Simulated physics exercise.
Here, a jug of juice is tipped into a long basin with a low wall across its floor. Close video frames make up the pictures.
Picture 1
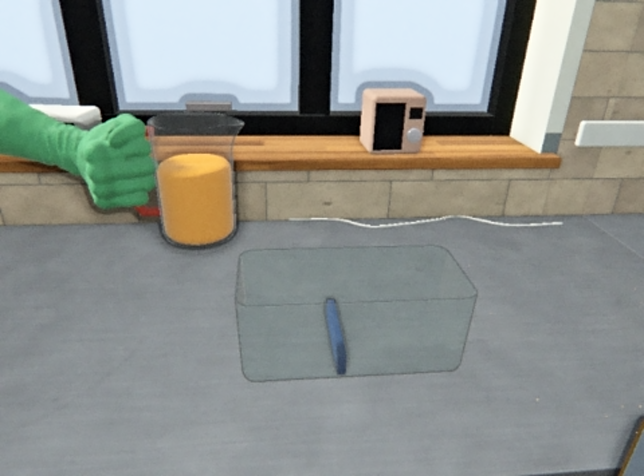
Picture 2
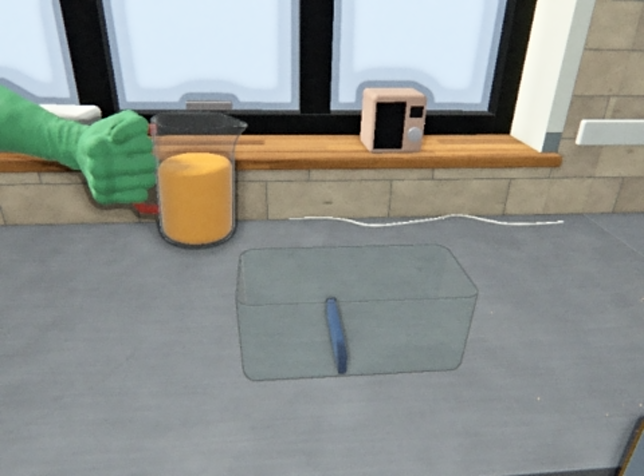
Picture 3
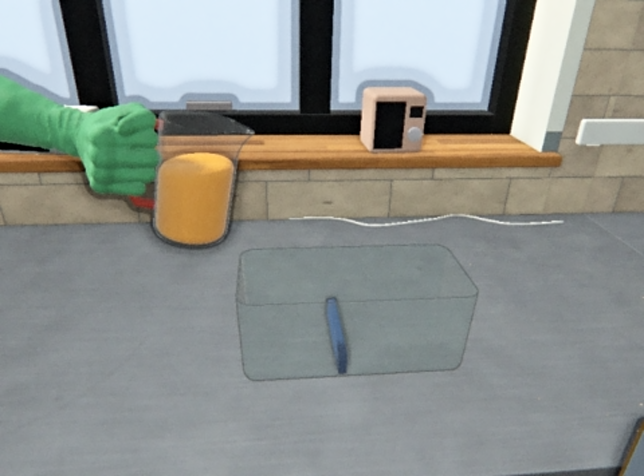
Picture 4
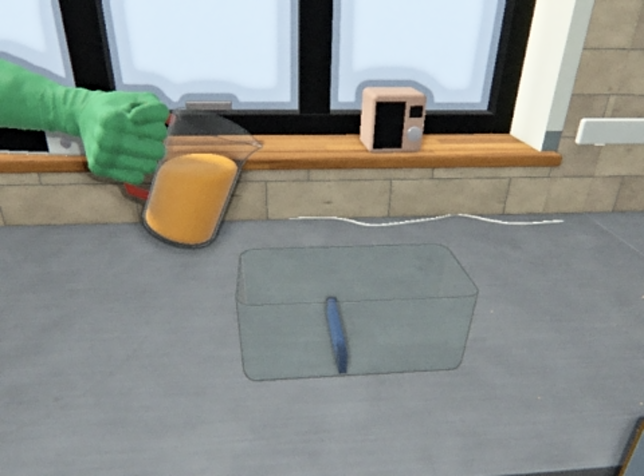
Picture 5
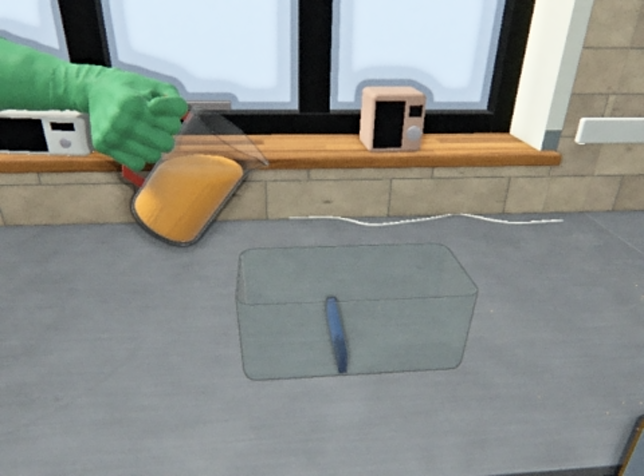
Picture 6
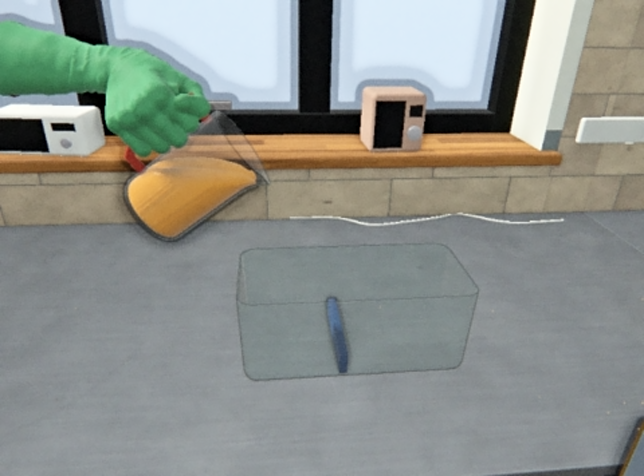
The video shows a green hand gripping a clear jug of orange juice on a gray counter behind a long transparent basin with a low blue wall inside, gradually tilting the jug to the right, the juice shifting within it.
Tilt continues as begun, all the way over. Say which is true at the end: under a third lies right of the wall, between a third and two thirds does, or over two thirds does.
Under a third lies right of the wall.
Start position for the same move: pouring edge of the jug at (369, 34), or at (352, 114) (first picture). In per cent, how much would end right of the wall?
Roughly 55 % the first time and roughly 85 % the second.
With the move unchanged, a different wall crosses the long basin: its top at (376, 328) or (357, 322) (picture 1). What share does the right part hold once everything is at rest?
It works out to around 20 per cent for the first and around 10 per cent for the second.
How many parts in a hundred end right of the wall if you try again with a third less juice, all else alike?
It should come out close to 10 per cent.
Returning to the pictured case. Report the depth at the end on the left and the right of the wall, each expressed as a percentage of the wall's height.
Once it settles, the left reaches around 70 and the right around 10.
A moment on, the jug is tipped on its side and 72 per cent is still to pour, 7 is left of the wall and 0 right of it.
Next, the jug is tipped right over and 32 per cent is still to pour, 45 is left of the wall and 1 right of it.
Then the jug is tipped right over and 12 per cent is still to pour, 67 is left of the wall and 10 right of it.
Later the jug is tipped right over and 3 per cent is still to pour, 79 is left of the wall and 12 right of it.
In the end 80 per cent lies left of the wall, 18 right of it and 3 outside.
